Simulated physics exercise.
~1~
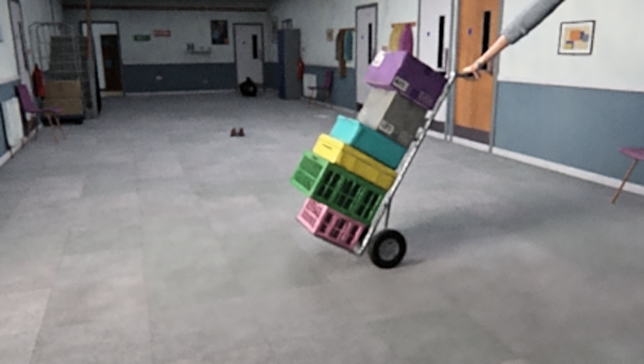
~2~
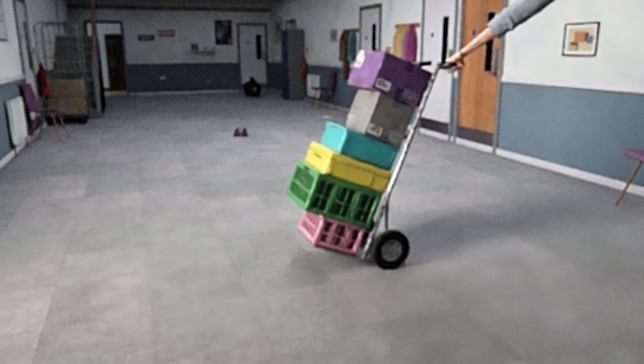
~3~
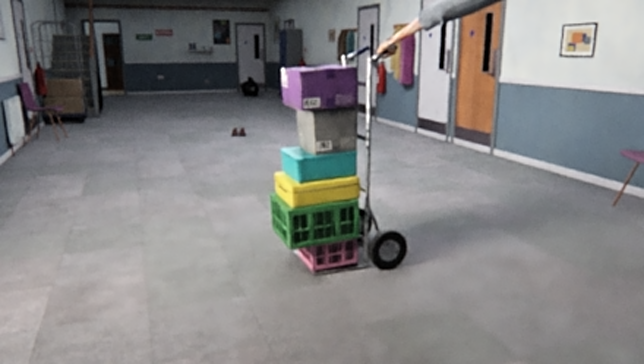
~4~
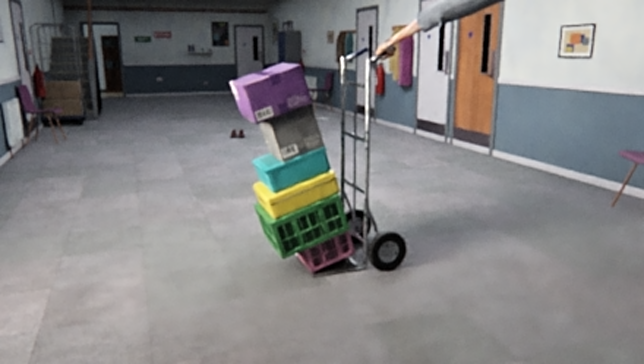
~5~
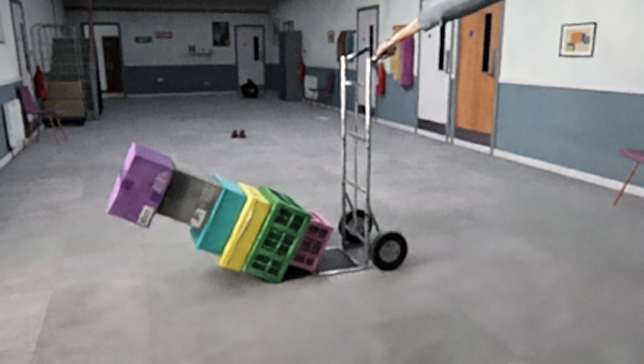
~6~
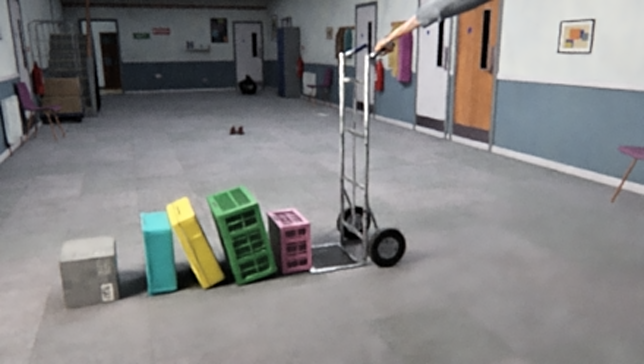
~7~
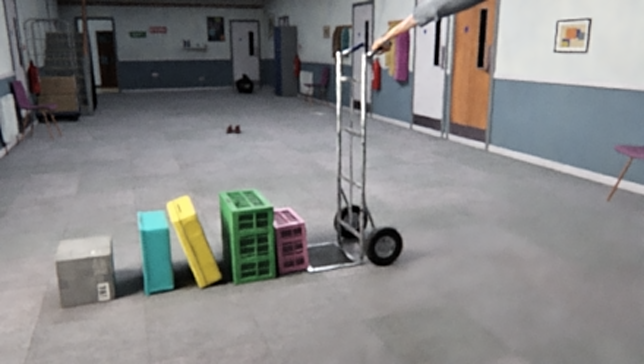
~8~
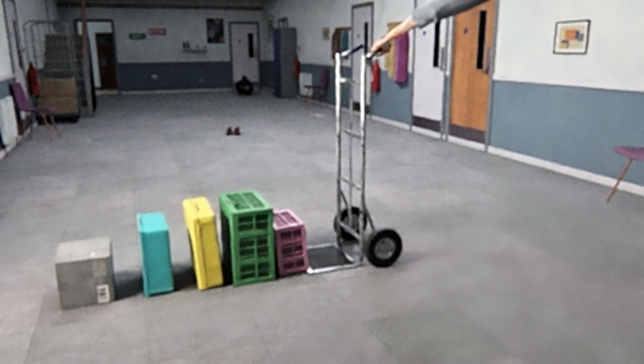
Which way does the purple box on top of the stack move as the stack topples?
The purple box moves to the left, dropping toward the floor as the stack goes over.
